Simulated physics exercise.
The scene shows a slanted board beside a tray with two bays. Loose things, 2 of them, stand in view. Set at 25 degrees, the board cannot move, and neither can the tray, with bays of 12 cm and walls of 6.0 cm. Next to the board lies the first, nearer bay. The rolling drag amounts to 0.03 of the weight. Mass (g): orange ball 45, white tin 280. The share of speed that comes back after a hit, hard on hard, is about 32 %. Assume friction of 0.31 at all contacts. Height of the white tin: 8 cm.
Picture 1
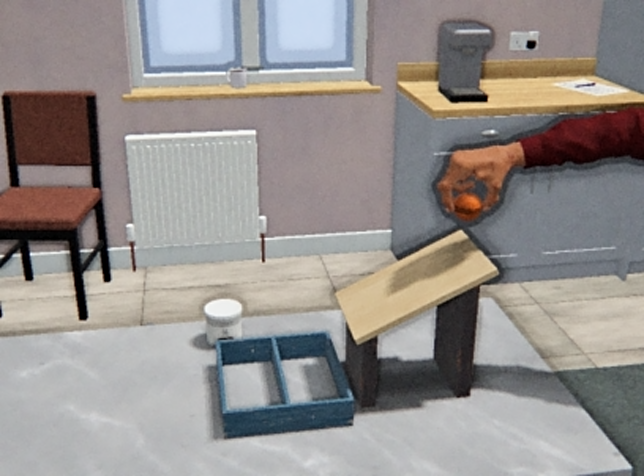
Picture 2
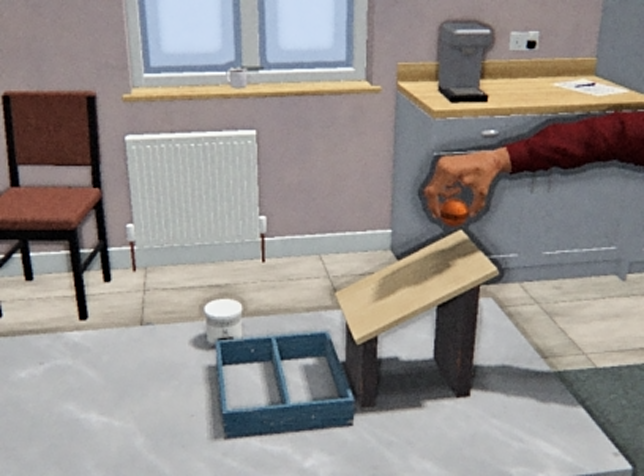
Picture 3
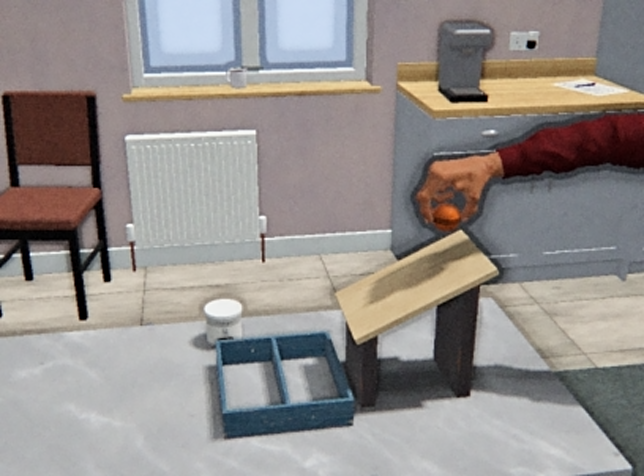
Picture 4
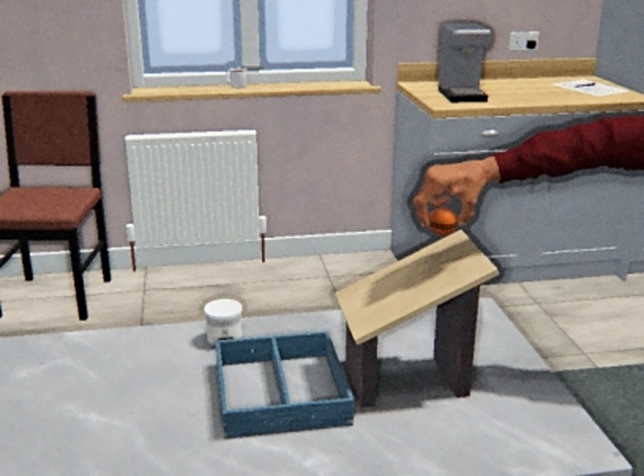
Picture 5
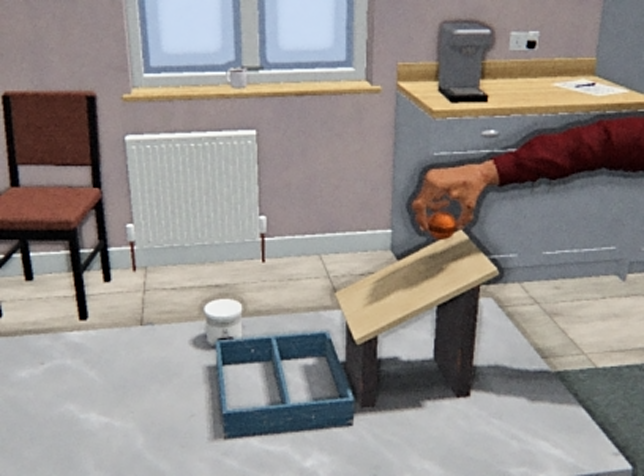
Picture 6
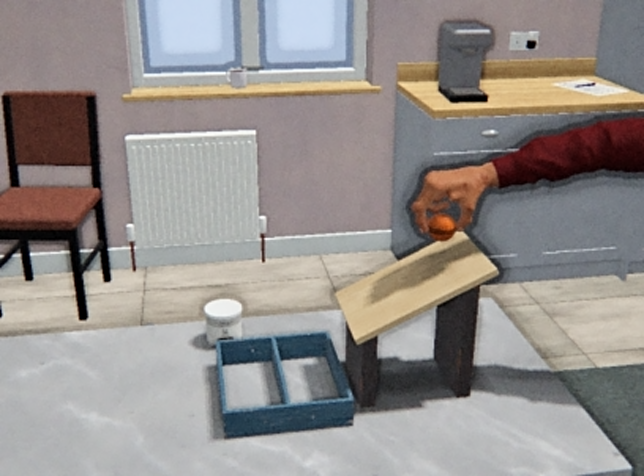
A hand holding an orange ball moves slightly left and down above a slanted board.
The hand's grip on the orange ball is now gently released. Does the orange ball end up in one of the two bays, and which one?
Caught by no cell.
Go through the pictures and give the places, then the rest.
In the first frame, 6 cm still to go; orange ball (468, 207); white tin (224, 324).
In the second frame, 4 cm still to go; orange ball (454, 213); white tin (224, 324).
In the third frame, 2 cm still to go; orange ball (446, 217); white tin (224, 324).
In the fourth frame, 1 cm still to go; orange ball (443, 222); white tin (224, 324).
In the fifth frame, poised above the slant; orange ball (442, 225); white tin (224, 324).
In the sixth frame, poised above the slant; orange ball (442, 228); white tin (224, 324).
Then, 0.60 s after the last picture, orange ball near (291, 345).
Then, 0.90 s after the last picture, it is outside the bays; orange ball near (143, 393).
By the end, it is outside the bays; white tin in place, give or take 4 cm.
